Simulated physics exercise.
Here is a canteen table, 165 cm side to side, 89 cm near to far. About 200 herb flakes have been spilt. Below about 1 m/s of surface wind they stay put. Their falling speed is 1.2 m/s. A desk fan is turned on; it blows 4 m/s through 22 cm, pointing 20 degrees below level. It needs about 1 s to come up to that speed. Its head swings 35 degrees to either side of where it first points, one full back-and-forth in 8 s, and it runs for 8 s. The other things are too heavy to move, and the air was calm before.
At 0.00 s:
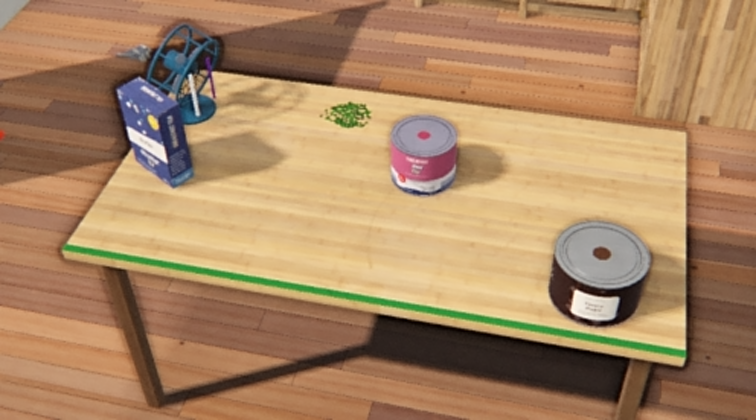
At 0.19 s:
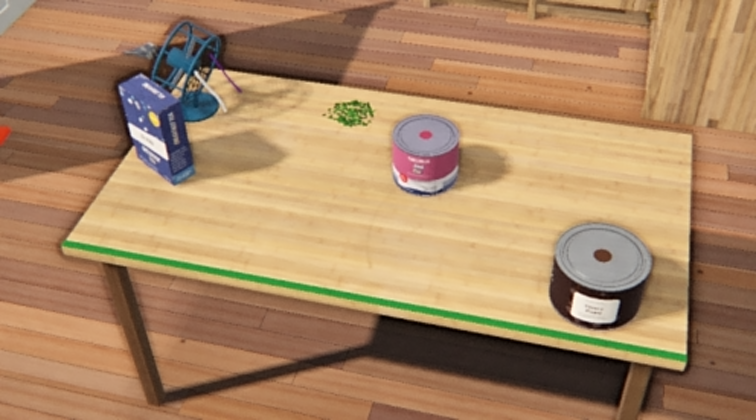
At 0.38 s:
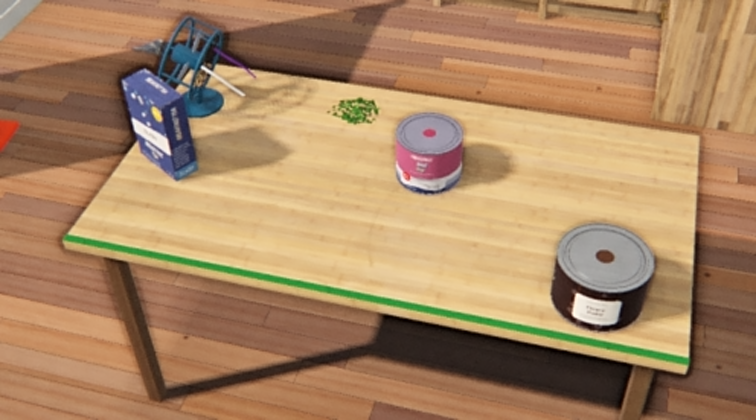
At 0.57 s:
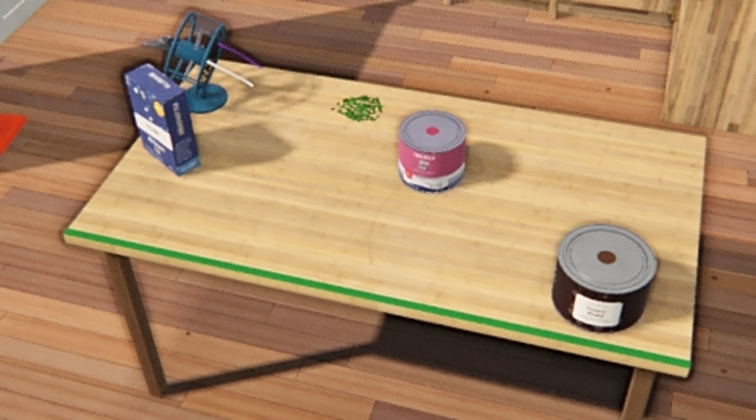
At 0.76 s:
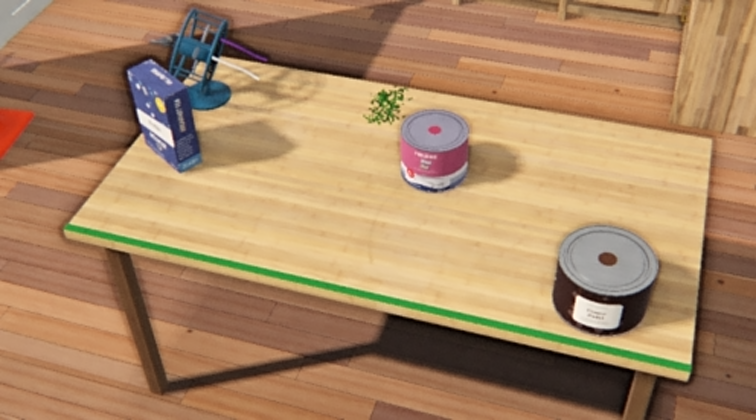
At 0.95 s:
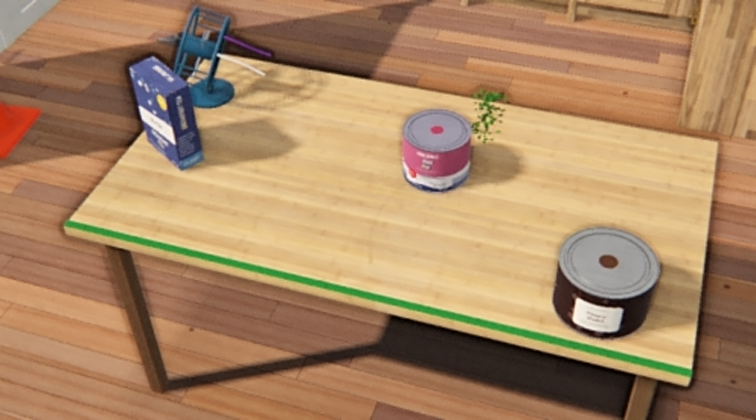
The small green flakes lay in a patch on the wooden table while the blue desk fan's head turned, then they lifted and blew rightward together, passing behind the pink-labelled tin to its far side.
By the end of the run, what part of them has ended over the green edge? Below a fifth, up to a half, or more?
Of the herb flakes, under a fifth end over the green edge.
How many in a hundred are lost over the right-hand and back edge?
Roughly 15 % right-hand, 80 % back.
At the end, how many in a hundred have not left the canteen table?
About 0 %.
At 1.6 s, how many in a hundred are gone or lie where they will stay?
Some 90 per cent.
After 1.6 s, 0 % are over the green edge; 93 % are gone or lie where they will stay.
After 2.6 s, 0 % are over the green edge; 99 % are gone or lie where they will stay.
After 4.4 s, 0 % are over the green edge; 100 % are gone or lie where they will stay.
After 8.0 s, at the end, 0 % are over the green edge.
